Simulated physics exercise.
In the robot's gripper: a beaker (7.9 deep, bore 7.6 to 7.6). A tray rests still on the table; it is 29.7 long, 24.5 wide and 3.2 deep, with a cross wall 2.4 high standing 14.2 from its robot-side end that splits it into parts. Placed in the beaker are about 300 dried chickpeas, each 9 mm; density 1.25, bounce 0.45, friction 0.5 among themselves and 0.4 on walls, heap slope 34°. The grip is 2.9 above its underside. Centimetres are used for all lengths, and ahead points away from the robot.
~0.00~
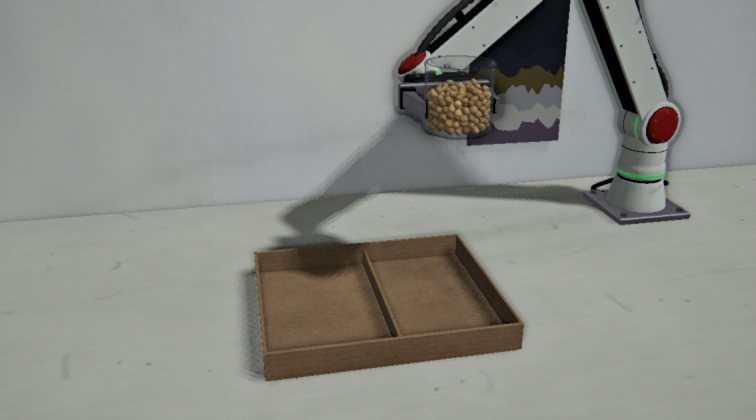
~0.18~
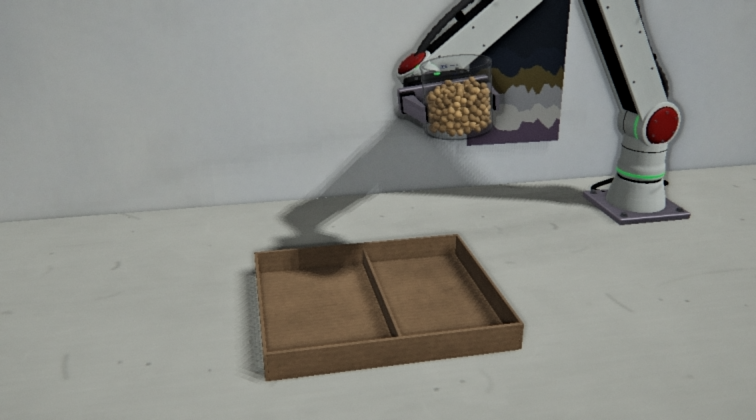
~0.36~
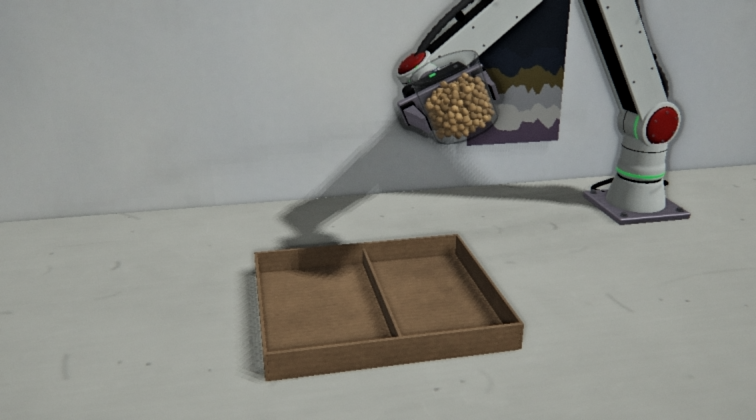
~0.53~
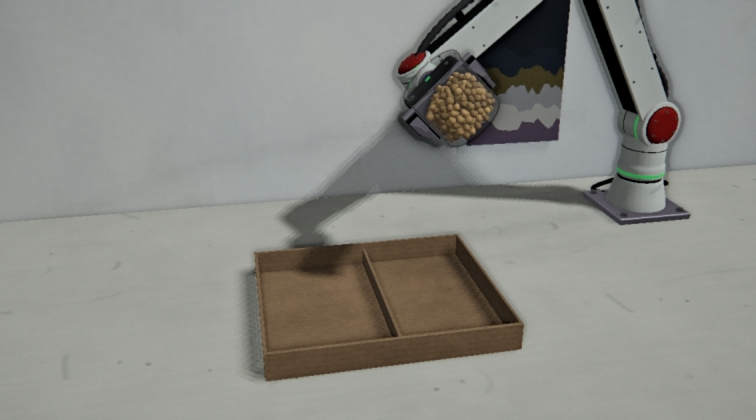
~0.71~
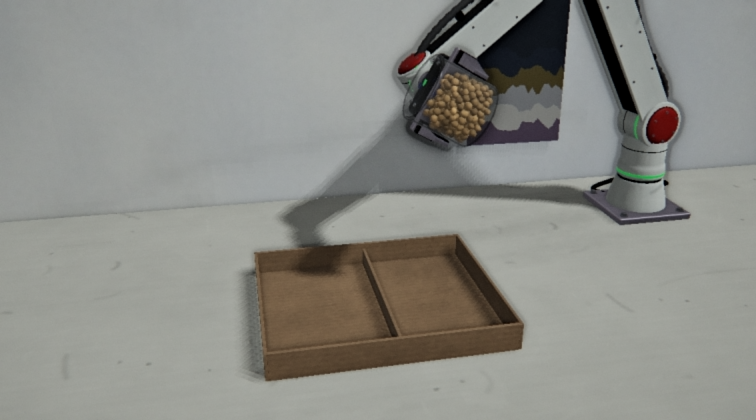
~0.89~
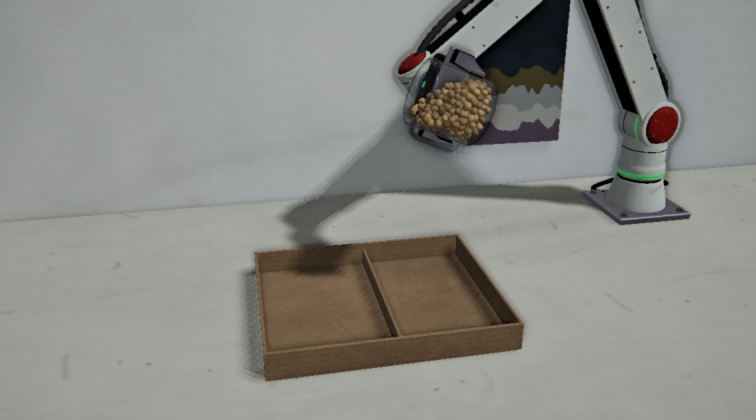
The clip shows a robot arm holding a clear beaker of chickpeas above and behind a divided wooden tray, then steadily tilting the beaker well over to the left as the chickpeas shift inside and the tray stays still.
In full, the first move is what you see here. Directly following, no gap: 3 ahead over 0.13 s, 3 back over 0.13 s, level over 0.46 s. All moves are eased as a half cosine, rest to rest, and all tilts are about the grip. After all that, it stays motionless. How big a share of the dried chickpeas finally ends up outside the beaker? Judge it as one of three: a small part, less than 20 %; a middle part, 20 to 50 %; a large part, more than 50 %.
A small part, less than 20 %.
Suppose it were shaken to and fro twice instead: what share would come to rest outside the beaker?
I'd expect something close to 15 per cent.
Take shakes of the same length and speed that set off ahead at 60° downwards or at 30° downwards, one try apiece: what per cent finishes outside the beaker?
Try one gives about 0 in a hundred, try two about 0 in a hundred.
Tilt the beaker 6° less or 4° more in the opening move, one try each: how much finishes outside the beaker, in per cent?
Roughly 5 per cent on the first try and 10 per cent on the second.
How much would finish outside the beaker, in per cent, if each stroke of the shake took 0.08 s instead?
Roughly 25 percent would.
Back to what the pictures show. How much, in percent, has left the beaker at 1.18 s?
5 %.
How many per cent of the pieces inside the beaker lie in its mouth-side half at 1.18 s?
About 40 percent.
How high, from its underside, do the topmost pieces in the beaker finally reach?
I'd put it at close to 6.5 centimetres.
By 1.18 s, tilted 66° forward, highest piece 29 above the table; 288 in the beaker, 14 in flight or on a rim.
By 1.47 s, tilted 15° forward, highest piece 31 above the table; 286 in the beaker, 11 in the far-side part, 4 in the robot-side part, 1 in flight or on a rim.
By 1.81 s, level, highest piece 30 above the table; 286 in the beaker, 13 in the far-side part, 3 in the robot-side part.
By 2.86 s, level, highest piece 30 above the table; 286 in the beaker, 13 in the far-side part, 3 in the robot-side part.
Final count, 286 in the beaker, 13 in the far-side part, 3 in the robot-side part. That is 5 % outside the beaker.
